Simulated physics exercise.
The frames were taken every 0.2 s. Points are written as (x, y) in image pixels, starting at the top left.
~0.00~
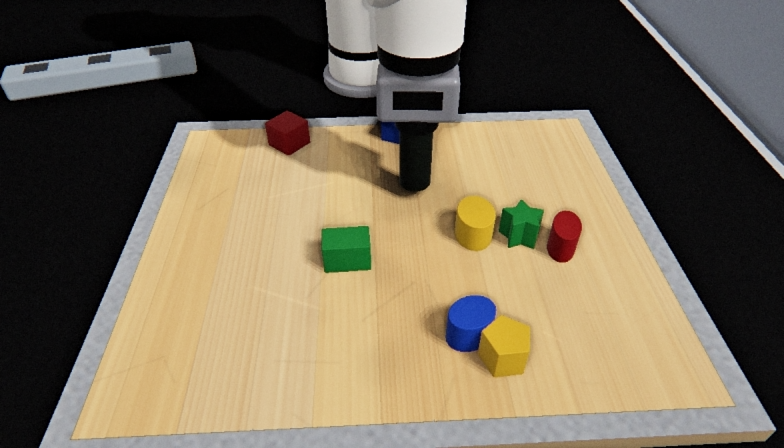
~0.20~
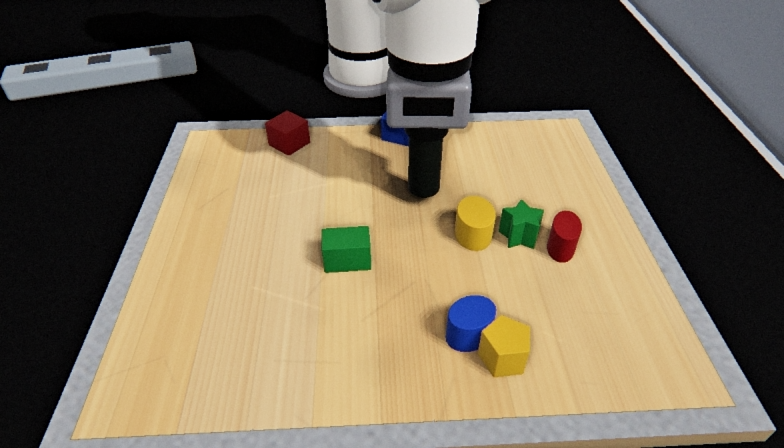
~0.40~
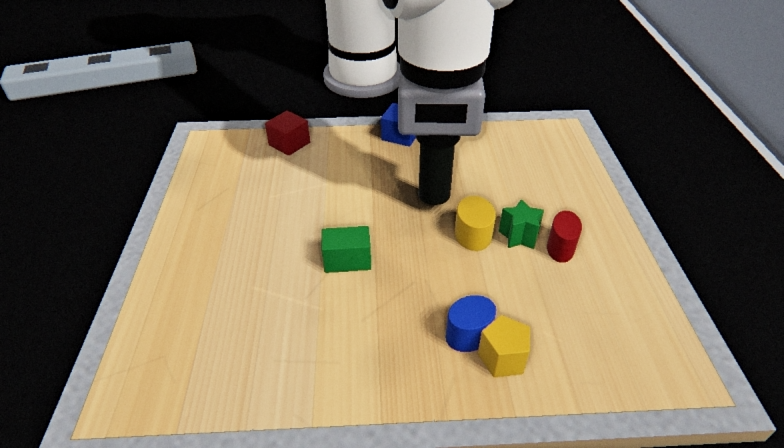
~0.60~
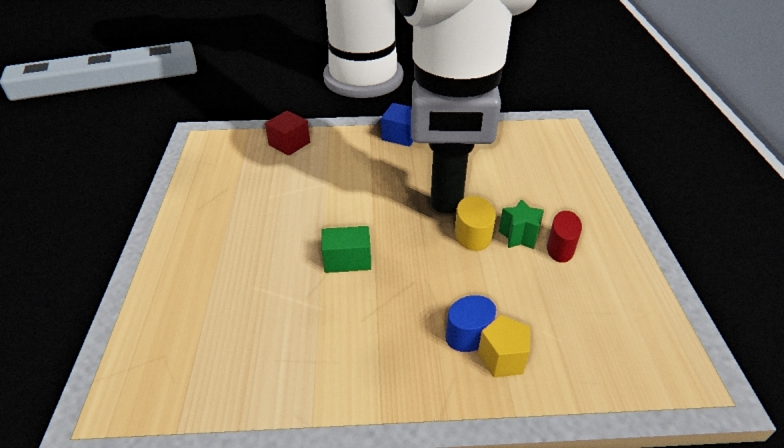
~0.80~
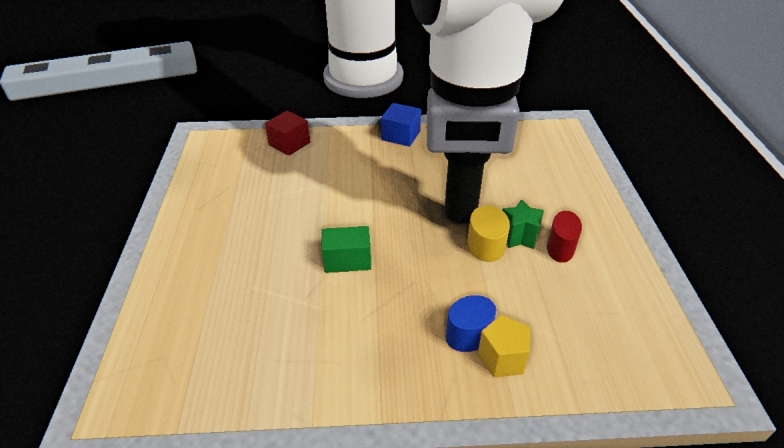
A robot arm moves its black rod right and nudges the yellow cylinder toward the green star.
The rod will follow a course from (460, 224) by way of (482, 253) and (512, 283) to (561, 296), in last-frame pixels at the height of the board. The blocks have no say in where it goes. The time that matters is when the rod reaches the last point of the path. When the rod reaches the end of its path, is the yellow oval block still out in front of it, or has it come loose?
Prediction: Still leading.
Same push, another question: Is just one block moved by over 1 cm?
Yes, it checks out.
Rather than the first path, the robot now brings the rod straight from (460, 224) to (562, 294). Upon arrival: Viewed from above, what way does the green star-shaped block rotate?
The block turns counter-clockwise.
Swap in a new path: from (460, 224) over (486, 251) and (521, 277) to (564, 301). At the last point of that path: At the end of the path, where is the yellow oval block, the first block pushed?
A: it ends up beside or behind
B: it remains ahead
I'll go with B - it remains ahead.
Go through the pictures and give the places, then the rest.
Lower end of the rod (415, 182), tops of blocks, yellow oval block (476, 211), green star-shaped block (524, 213), in the first frame.
Rod (424, 188), blocks as before, in the second frame.
Rod (434, 195), blocks as before, in the third frame.
Rod (447, 203), blocks as before, in the fourth frame.
Rod (461, 213), yellow oval block (490, 221), green star-shaped block (524, 213), in the fifth frame.
What follows on the original path. One third of the way, rod (484, 242); yellow oval block (521, 250), turned 15° anticlockwise.
Two thirds of the way, rod (515, 272); yellow oval block (561, 277), turned 35° anticlockwise.
At the end, rod (564, 285); yellow oval block (611, 296), turned 20° anticlockwise; green star-shaped block not moved.
